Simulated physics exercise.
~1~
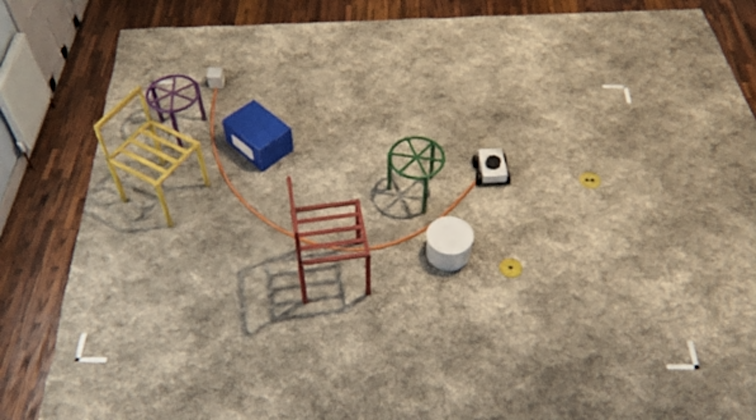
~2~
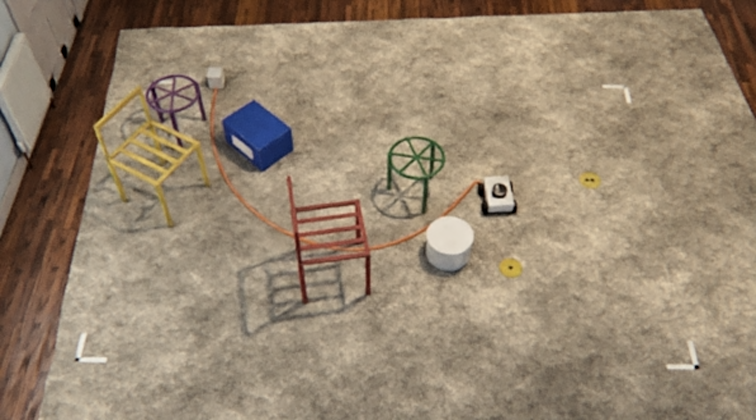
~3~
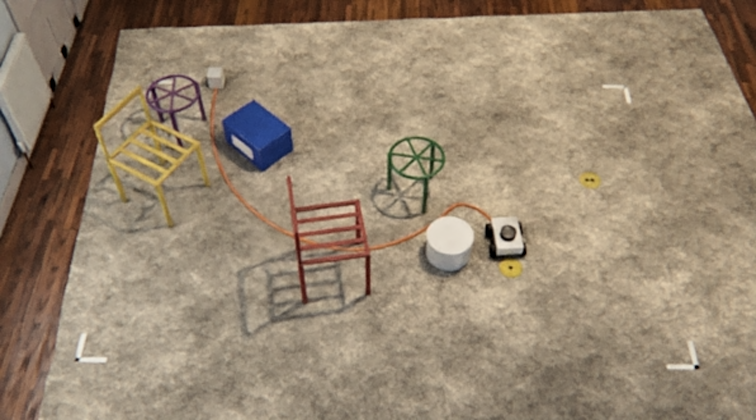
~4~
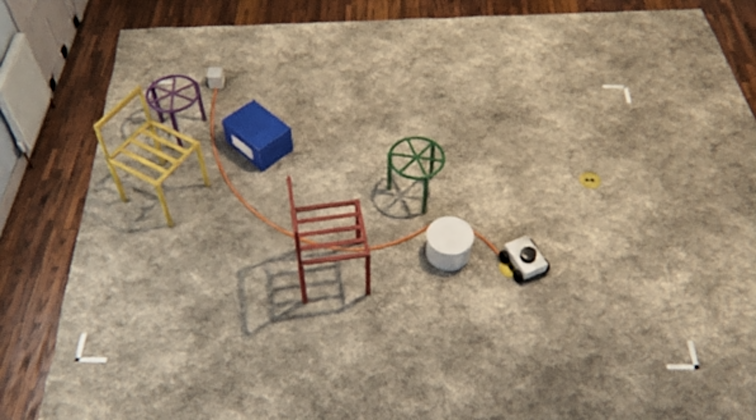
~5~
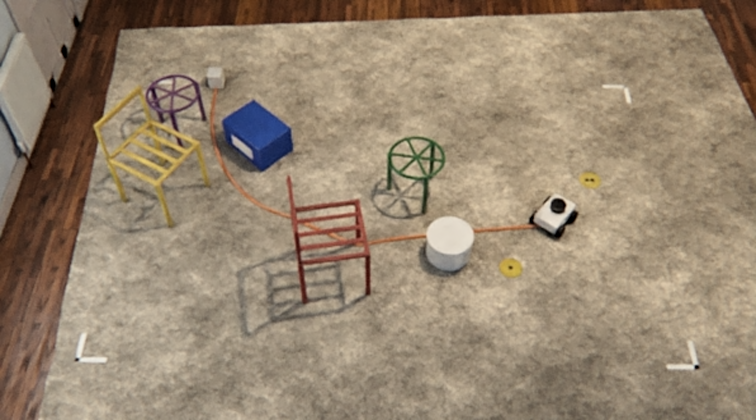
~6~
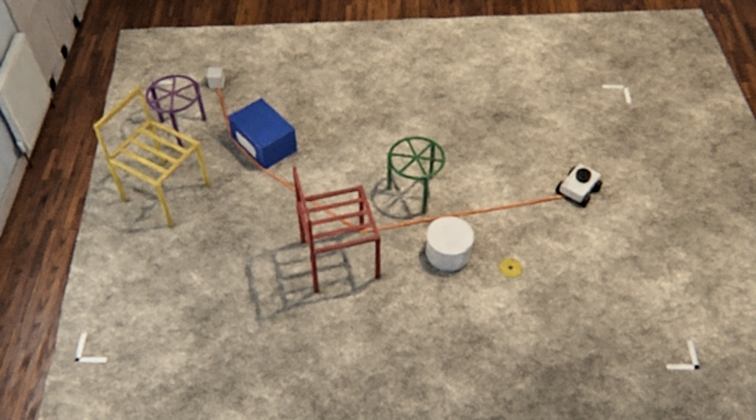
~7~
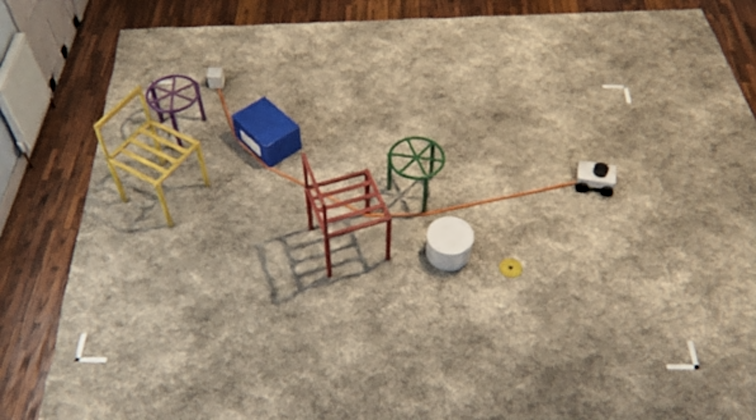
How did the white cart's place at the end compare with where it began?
The cart began just to the right of the green stool and ended well farther right and slightly lower, over the yellow mark on that side.
A red chair stood among other furniture while a small white cart trailing an orange cord rolled down to one yellow mark, then up and right onto another, the tightening cord dragging the chair up and right and shifting the blue box slightly.
